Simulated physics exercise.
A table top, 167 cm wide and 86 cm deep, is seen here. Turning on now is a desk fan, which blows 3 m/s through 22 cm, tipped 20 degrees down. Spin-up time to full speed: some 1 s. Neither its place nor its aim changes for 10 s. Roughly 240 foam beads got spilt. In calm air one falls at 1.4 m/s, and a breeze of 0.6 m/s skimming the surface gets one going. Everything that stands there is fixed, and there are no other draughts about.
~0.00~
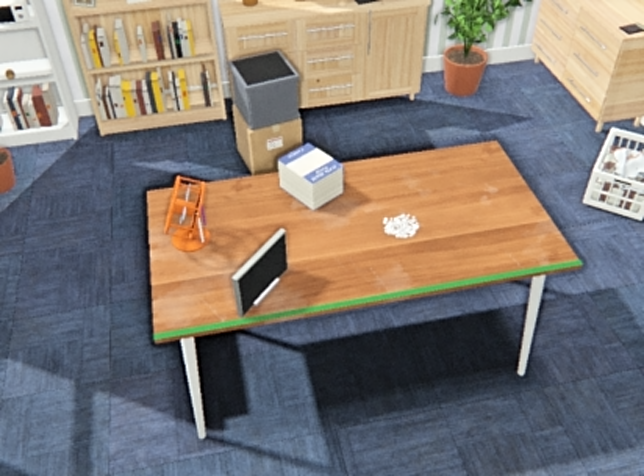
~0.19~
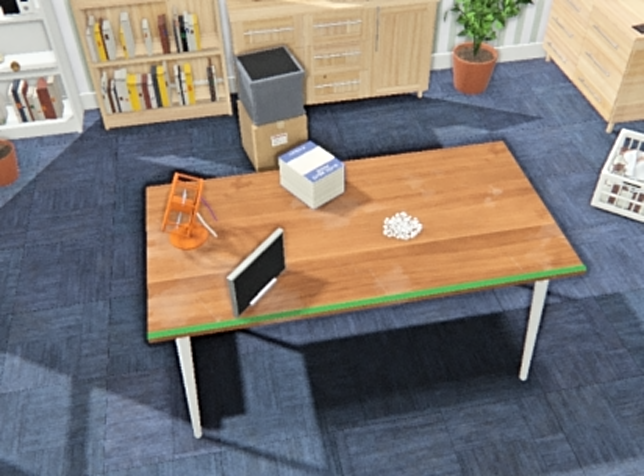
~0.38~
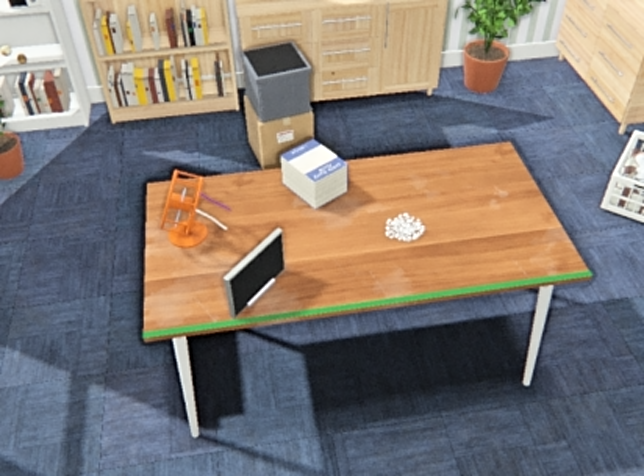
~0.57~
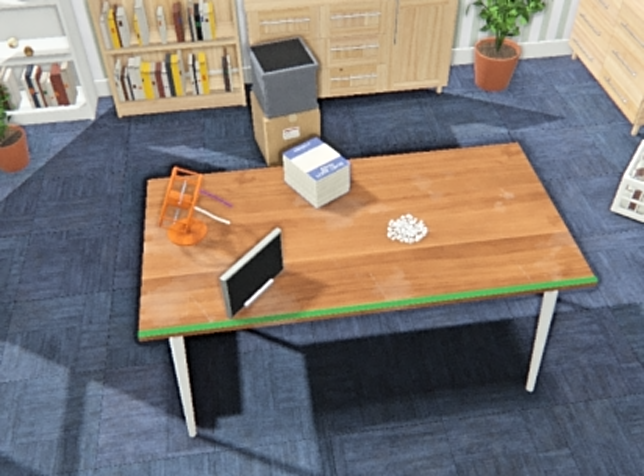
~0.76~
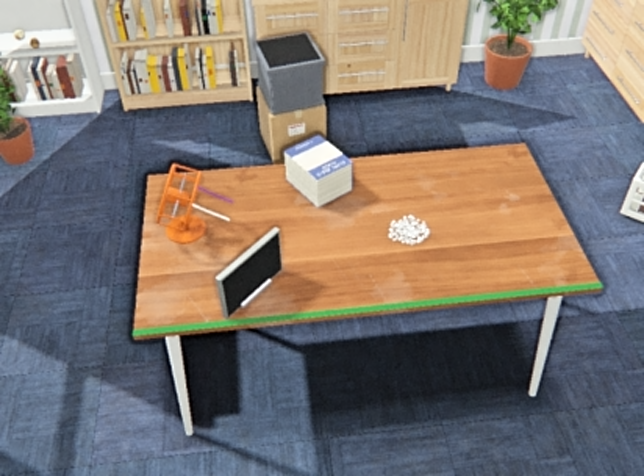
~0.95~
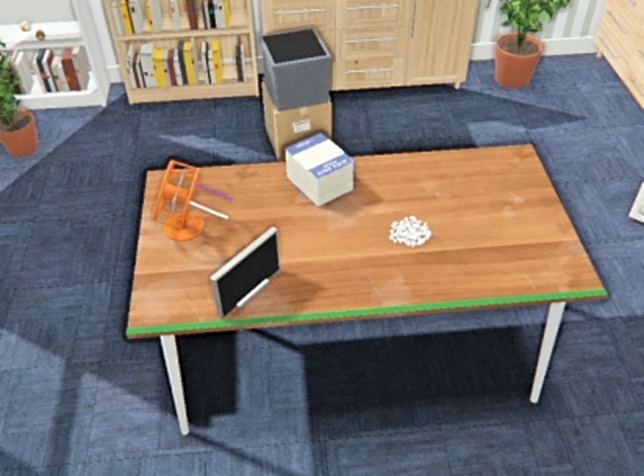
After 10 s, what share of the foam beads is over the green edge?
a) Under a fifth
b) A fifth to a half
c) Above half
Under a fifth (a).
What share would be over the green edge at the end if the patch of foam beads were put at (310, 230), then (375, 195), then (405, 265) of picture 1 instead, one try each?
Taking the three spots in order, you'd get around 10 percent, 0 percent and 100 percent.
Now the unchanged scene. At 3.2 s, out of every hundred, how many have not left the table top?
Close to 0 in a hundred are still there.
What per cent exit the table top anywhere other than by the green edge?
Estimate: Close to 100 per cent.
After 2.0 s, 0 % are over the green edge; 99 % have settled or left.
After 3.2 s, 0 % are over the green edge; 100 % have settled or left.
After 5.5 s, 0 % are over the green edge; 100 % have settled or left.
After 10.0 s, at the end, 0 % are over the green edge.
